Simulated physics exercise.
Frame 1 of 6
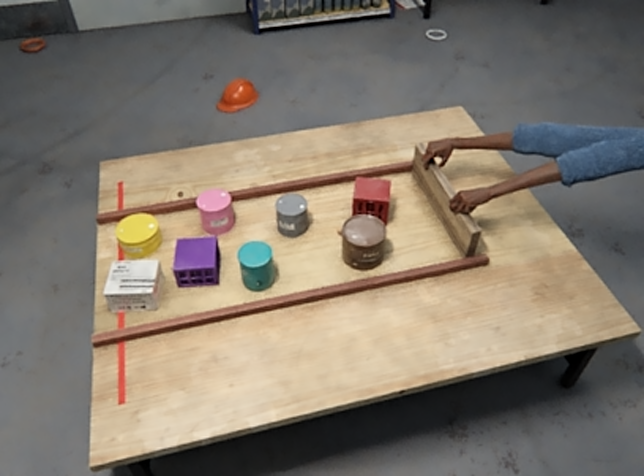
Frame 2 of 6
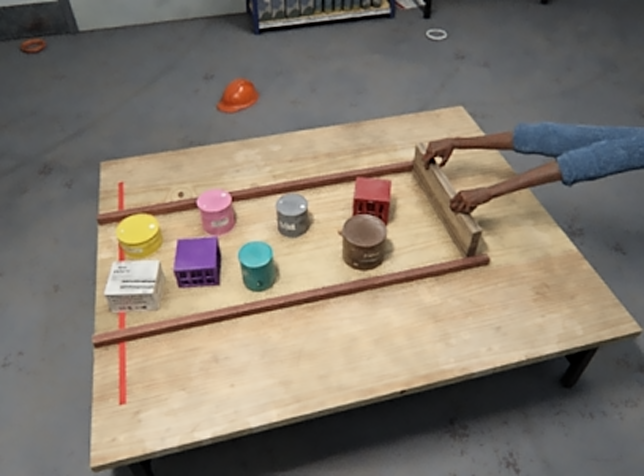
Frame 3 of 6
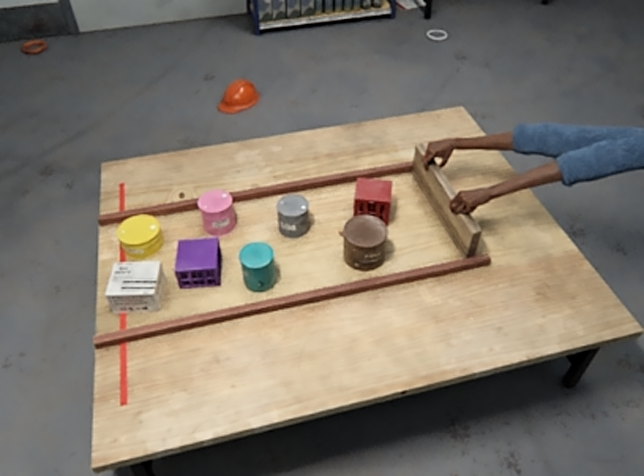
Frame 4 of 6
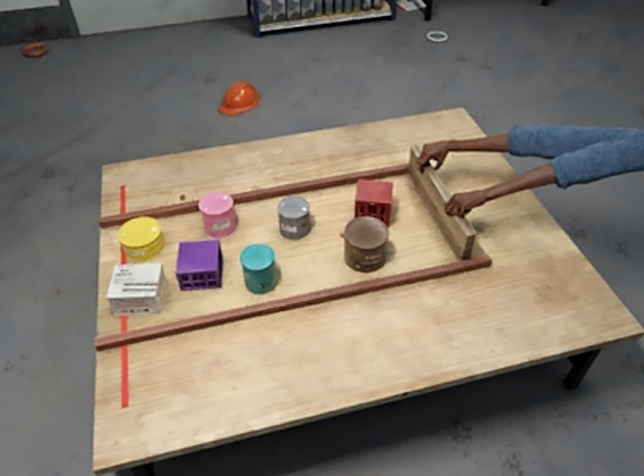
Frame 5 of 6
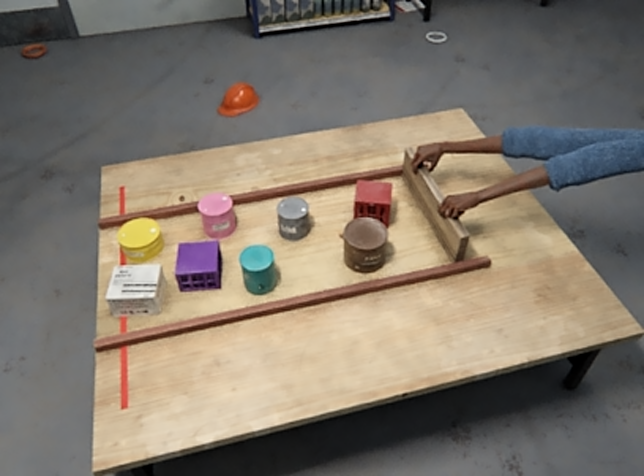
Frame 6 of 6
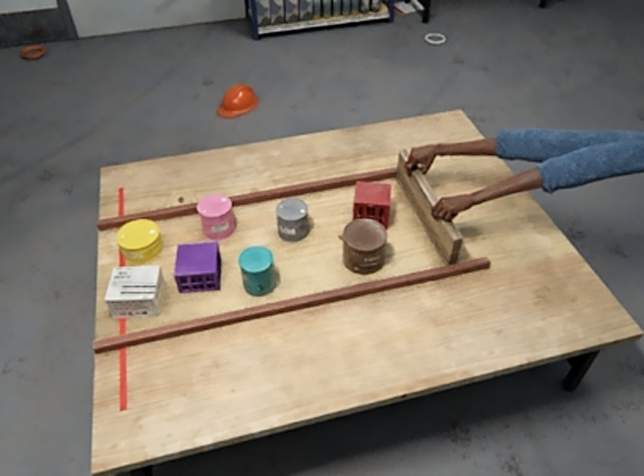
Two hands in blue sleeves grip a wooden plank at the right of a plywood table, seen from above at an angle in a grey-floored room. Between two reddish rails sit yellow, pink, grey, turquoise and brown canisters, a purple crate, a red one, and a white box by red tape. After staying nearly still, the hands slide the plank slightly left, touching nothing, while the view barely shifts.
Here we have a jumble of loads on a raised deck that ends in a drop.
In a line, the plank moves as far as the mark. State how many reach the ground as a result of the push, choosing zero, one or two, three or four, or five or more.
Five or more reach the ground.
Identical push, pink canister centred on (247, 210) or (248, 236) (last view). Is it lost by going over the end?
Lab note: Pink canister, try one rests in place; try two goes down.
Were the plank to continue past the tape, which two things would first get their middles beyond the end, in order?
Sequence: White box before purple crate.
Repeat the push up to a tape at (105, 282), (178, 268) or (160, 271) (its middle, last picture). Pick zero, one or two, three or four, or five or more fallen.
Result per tape, in order - at least five / just one or two / one or two.
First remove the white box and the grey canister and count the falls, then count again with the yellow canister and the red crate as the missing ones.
Falls come to 3 the first time and 3 the other time.
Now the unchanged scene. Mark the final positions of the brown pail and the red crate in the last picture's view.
Brown pail at (93, 304), red crate at (98, 262).
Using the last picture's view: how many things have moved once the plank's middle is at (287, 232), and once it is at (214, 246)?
Counts: 5, 8.
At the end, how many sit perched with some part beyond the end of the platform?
The number overhanging is 3.
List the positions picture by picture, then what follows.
White box (135, 285); yellow canister (139, 236); purple crate (198, 262); plank (443, 198); tape (121, 273), in the first picture.
Yellow canister (140, 236); plank (443, 198), in the second picture.
Purple crate (199, 263); grey canister (293, 216), in the third picture.
White box (138, 289); pink canister (218, 215), in the fourth picture.
Yellow canister (141, 240); turquoise pail (259, 270), in the fifth picture.
White box (137, 291); yellow canister (140, 241); purple crate (199, 267); plank (426, 205); tape (122, 279), in the sixth picture.
Soon after, none off yet; white box at rest near (137, 291); yellow canister at rest near (140, 241); purple crate at rest near (199, 267).
Then, none off yet; white box moved about its own width near (105, 300); yellow canister at rest near (140, 241); purple crate moved about its own width near (155, 275).
At rest, the number that fall off is five or more; fallen, grey canister, turquoise pail, purple crate, yellow canister and white box.
